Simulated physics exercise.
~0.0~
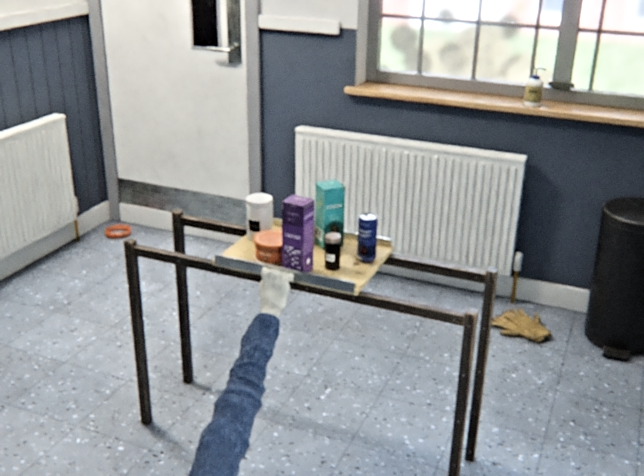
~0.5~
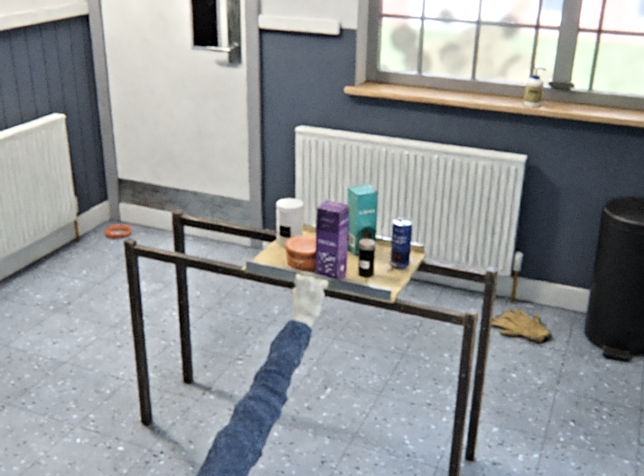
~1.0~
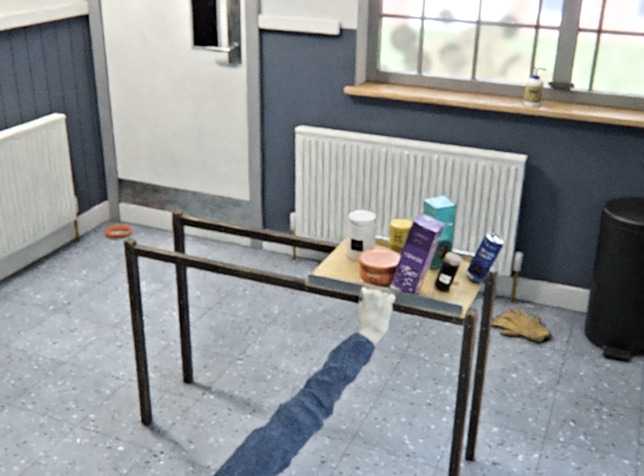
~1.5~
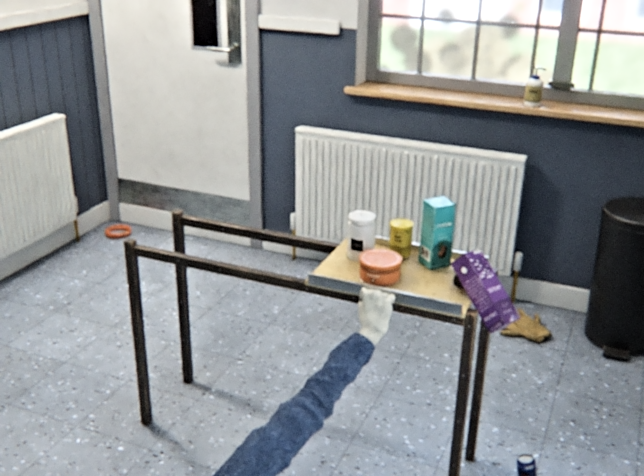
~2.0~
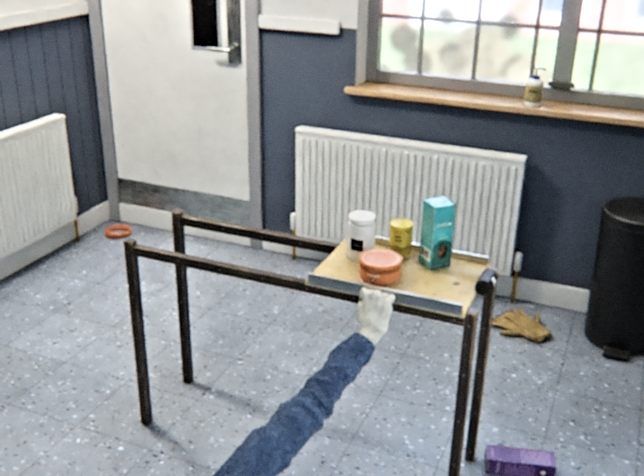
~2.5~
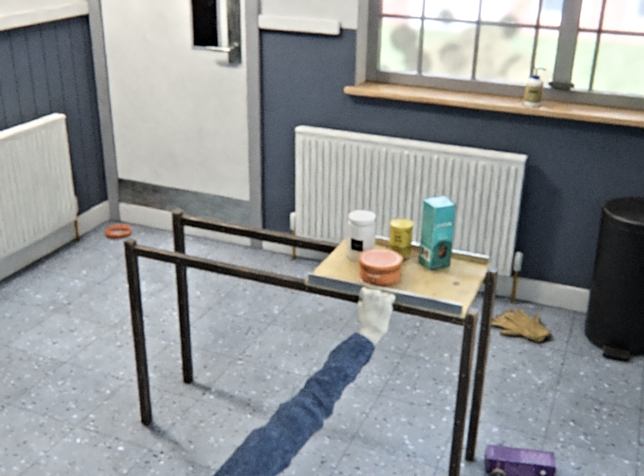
In a blue-walled room, a gloved hand pushing a tray of containers right along rails, blue can, purple carton and black shaker falling off.
